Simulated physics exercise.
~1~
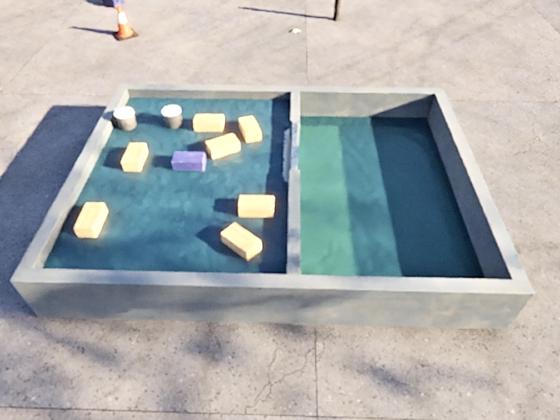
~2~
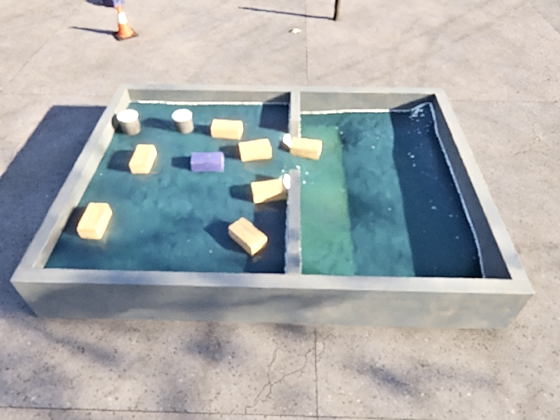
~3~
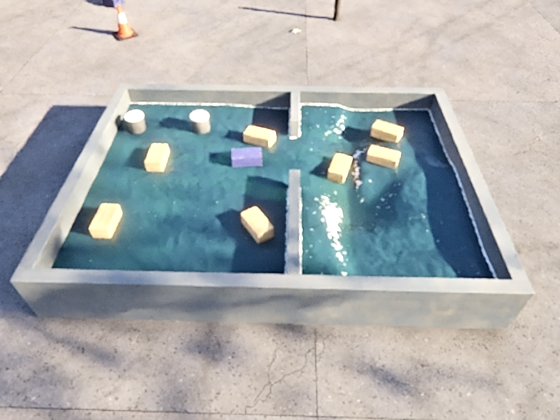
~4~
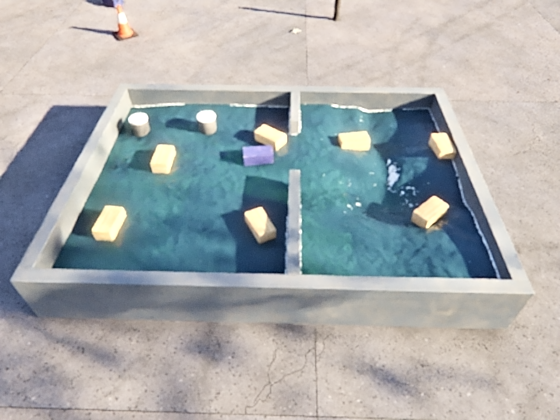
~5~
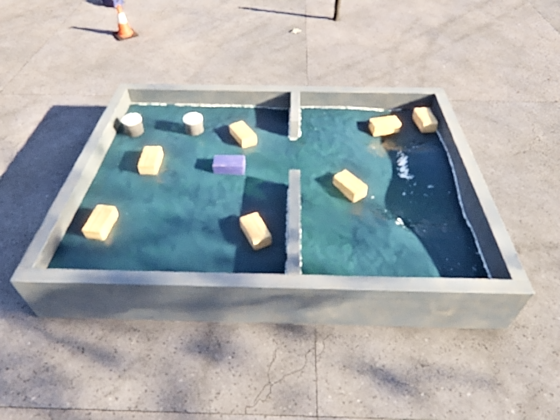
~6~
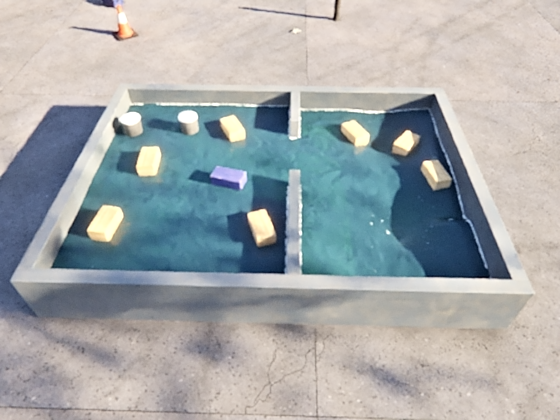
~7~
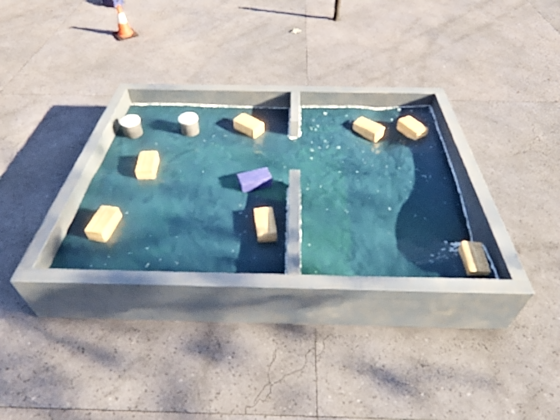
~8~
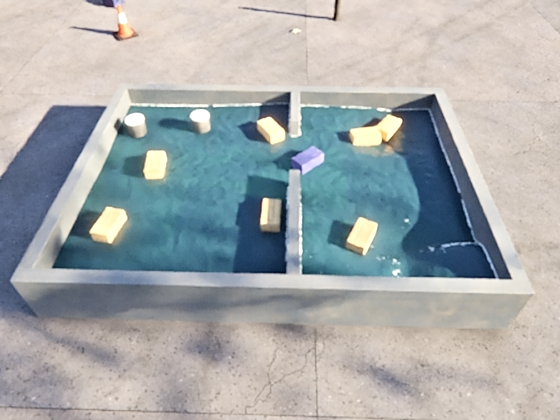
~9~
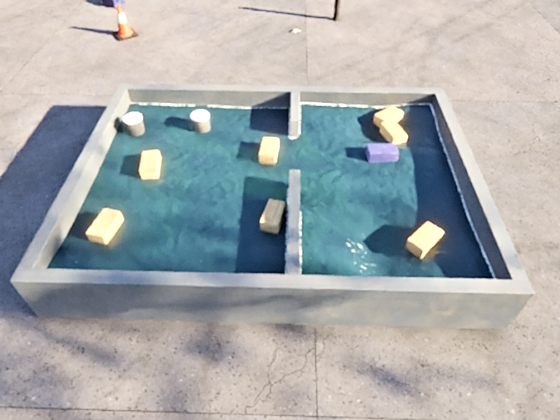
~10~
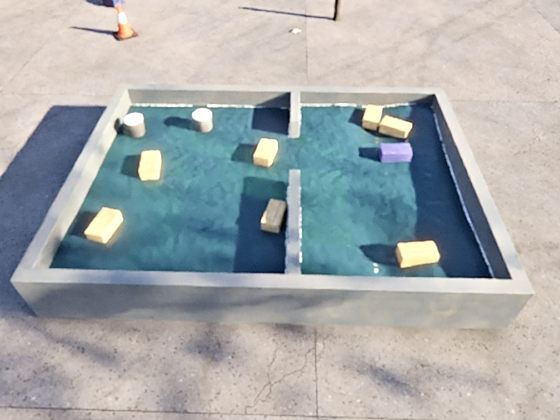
Yellow blocks surging through a gap in a basin's divider, a purple-blue block later following and ending afloat on the right side.
